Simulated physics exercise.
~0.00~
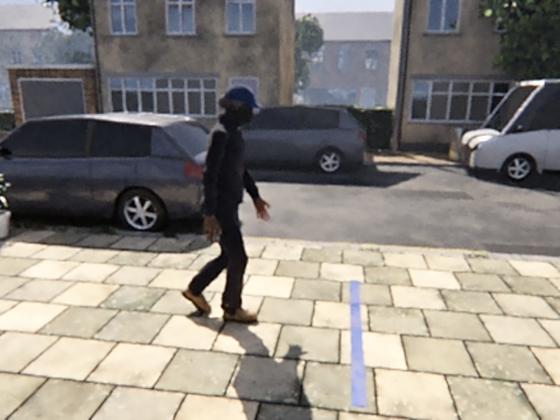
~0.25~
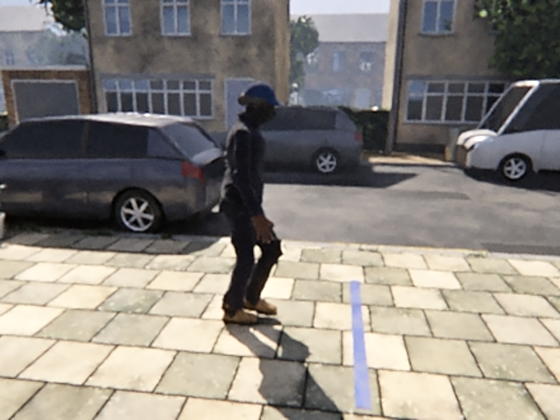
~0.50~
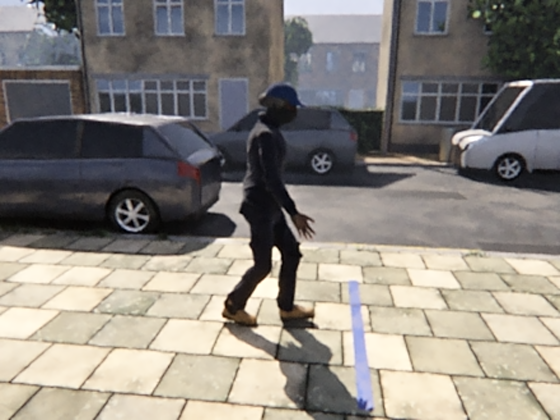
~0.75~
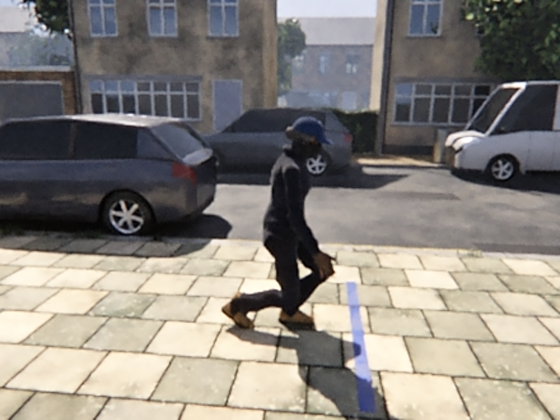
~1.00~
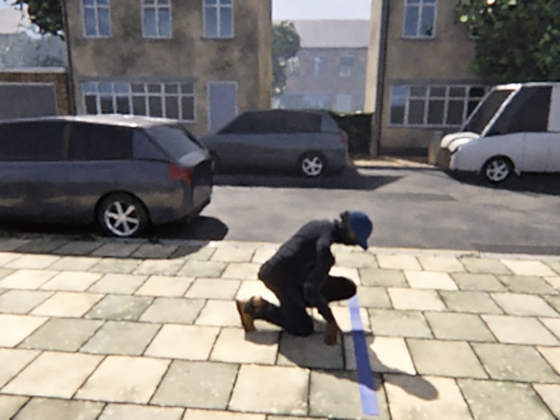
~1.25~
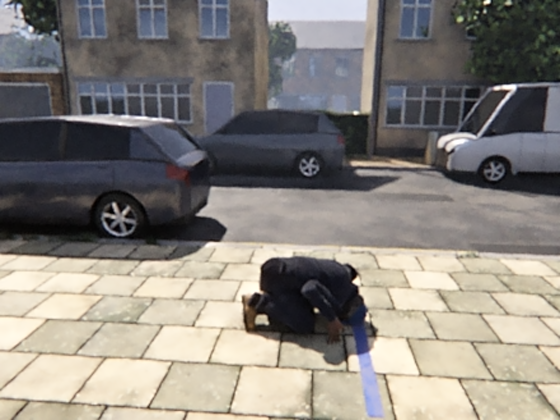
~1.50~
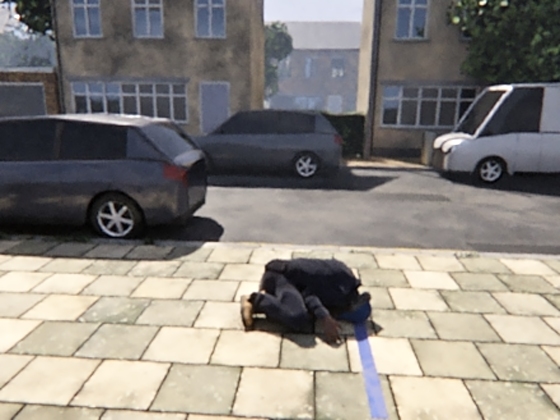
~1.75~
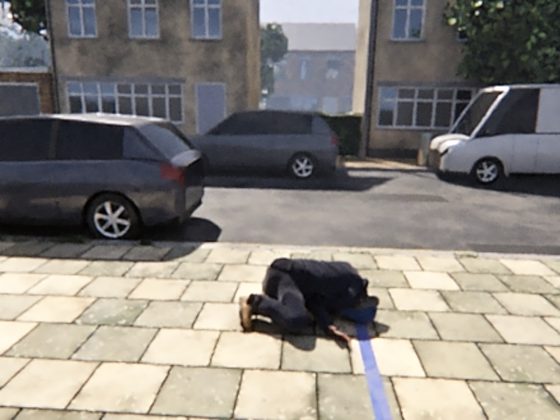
A person in dark clothes, a blue cap and tan shoes walks rightwards across a sunlit pavement of pale slabs, towards a strip of blue tape. The view is from slightly above, facing a street with a dark car parked at left, another dark car beyond it, a white van at right and brick houses behind, and it drifts slightly sideways. After a few steady steps, the knees bend and the person sinks forward onto them, arms reaching down. The body folds over, head dropping beside the tape, and ends crumpled face down, with chest and hips short of the blue line.
